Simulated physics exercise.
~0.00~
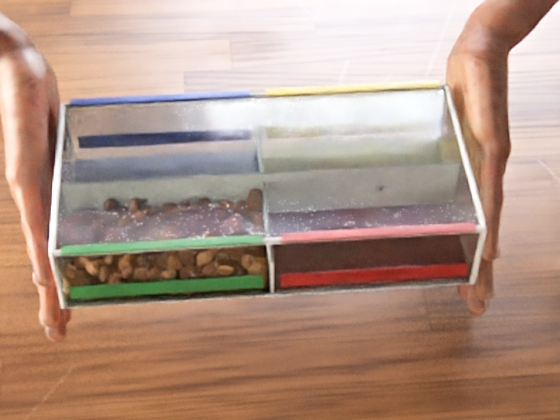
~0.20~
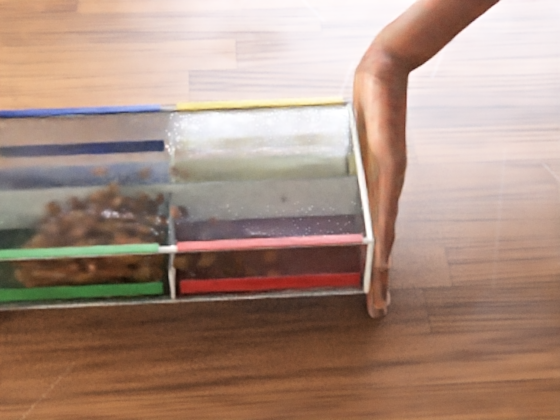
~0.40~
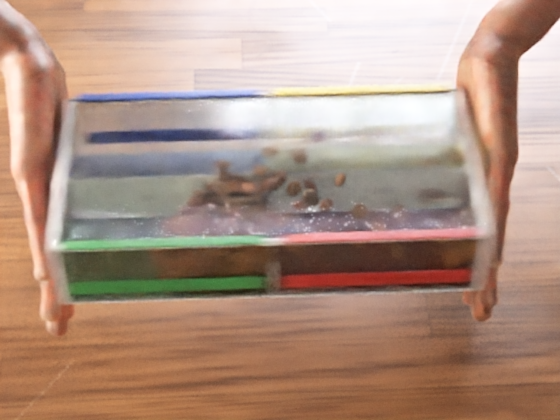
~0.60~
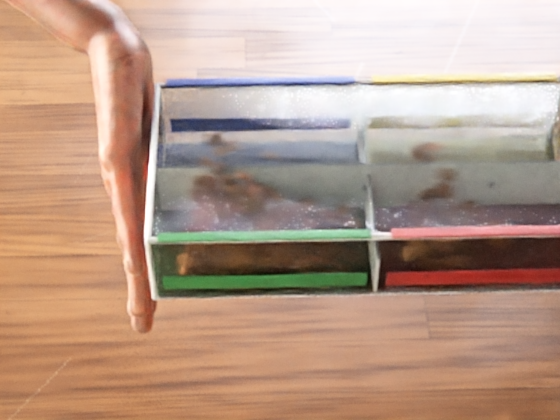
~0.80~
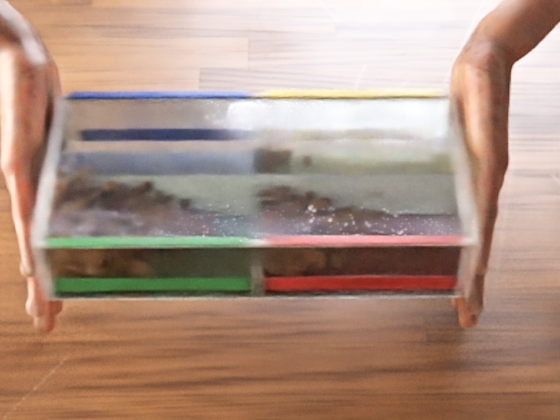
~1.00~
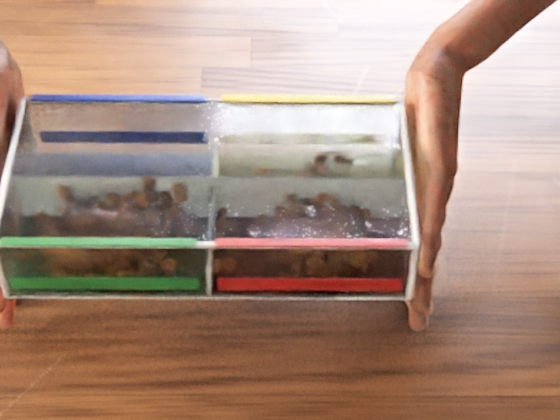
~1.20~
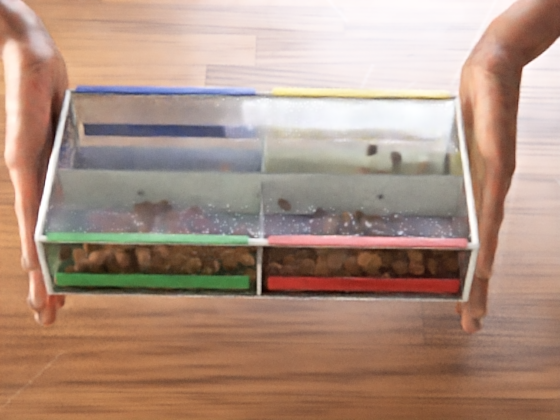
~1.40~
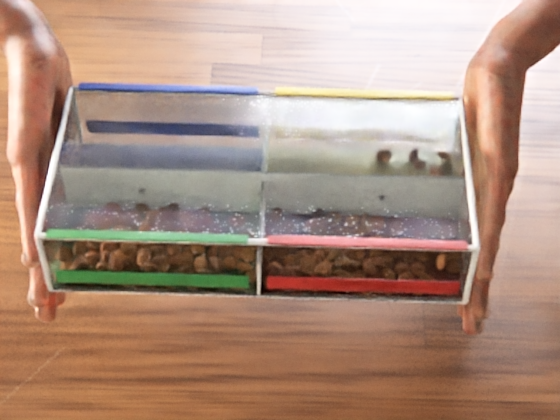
Above a wooden floor, two hands shaking a clear divided box side to side, brown kibble spreading from green section into red.
